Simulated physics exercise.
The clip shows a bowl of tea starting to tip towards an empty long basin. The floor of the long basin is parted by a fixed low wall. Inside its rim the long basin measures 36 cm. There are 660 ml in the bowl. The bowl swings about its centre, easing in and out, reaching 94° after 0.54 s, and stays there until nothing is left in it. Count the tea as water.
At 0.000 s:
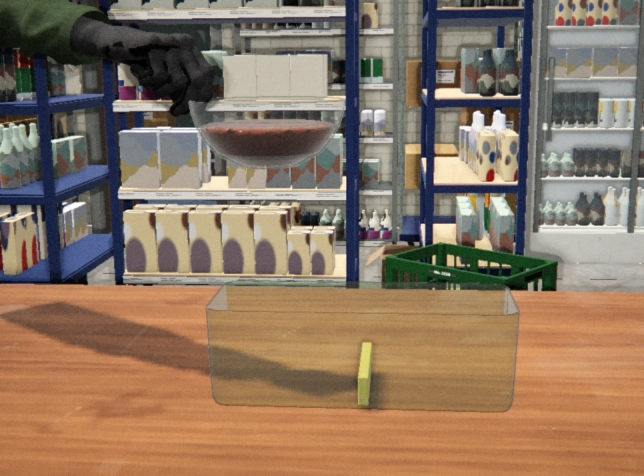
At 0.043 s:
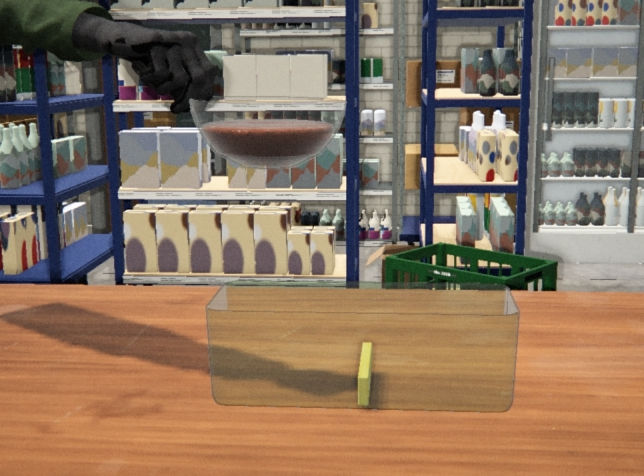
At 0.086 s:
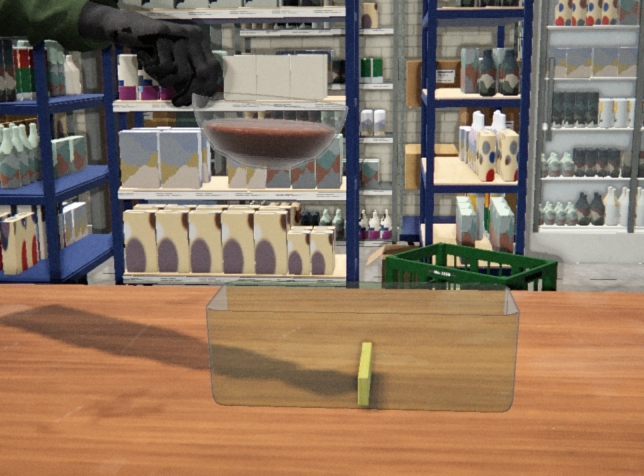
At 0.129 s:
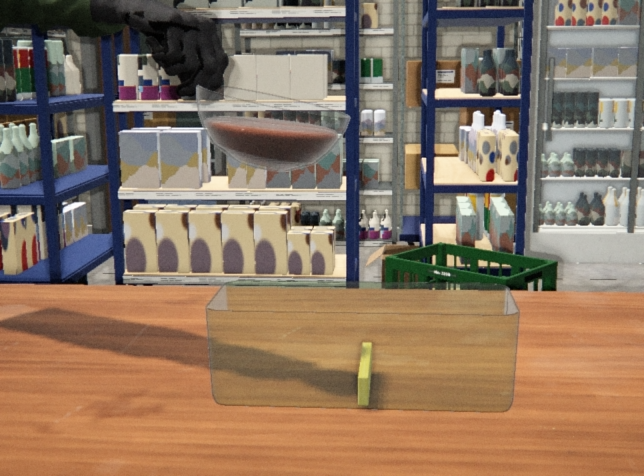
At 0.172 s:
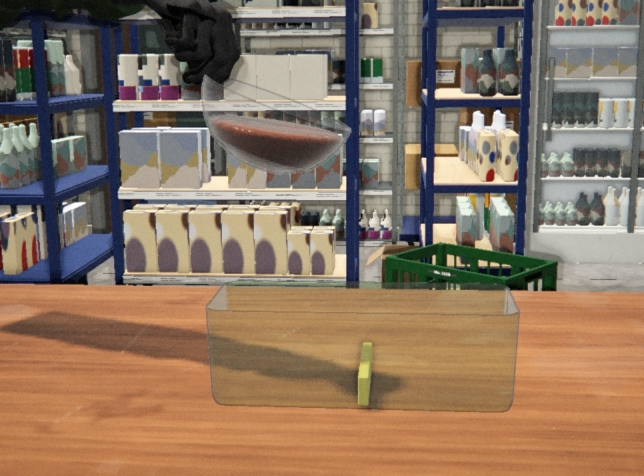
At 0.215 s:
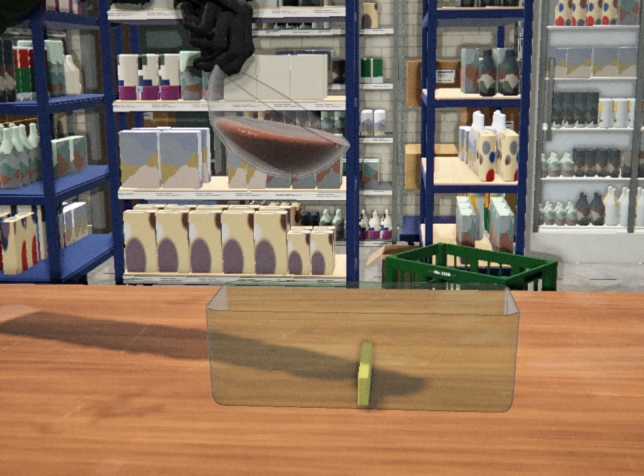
The clip opens on a black-gloved hand holding a clear bowl of reddish-brown tea, level above an empty, see-through long basin on a wooden counter before store shelves. Slowly at first, then faster, the hand rises and tilts the bowl down to the right, and the tea shifts toward its lowered side.
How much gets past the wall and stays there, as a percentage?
Roughly 67 per cent is past the wall.
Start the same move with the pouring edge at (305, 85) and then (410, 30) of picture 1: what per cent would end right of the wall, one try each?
In turn about 40 and 65 per cent.
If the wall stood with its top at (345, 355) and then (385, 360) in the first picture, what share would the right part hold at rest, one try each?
First 75, then 55 per cent.
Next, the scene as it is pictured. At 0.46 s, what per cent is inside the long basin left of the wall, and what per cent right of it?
Near 0 on the left, 16 on the right.
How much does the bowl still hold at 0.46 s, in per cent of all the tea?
Near 14 in a hundred.
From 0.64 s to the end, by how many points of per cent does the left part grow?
About 12 per cent.
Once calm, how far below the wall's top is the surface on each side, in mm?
Left about 28 mm, right about 16 mm.
By 0.46 s the tilt is 89° and 14 per cent is still to pour, 0 is left of the wall and 16 right of it.
By 0.64 s the tilt is 94° and 1 per cent is still to pour, 18 is left of the wall and 74 right of it.
By 0.83 s the tilt is 94° and 0 per cent is still to pour, 27 is left of the wall and 67 right of it.
By 1.04 s the tilt is 94° and 0 per cent is still to pour, 30 is left of the wall and 67 right of it.
At rest 30 per cent lies left of the wall, 67 right of it and 3 outside.
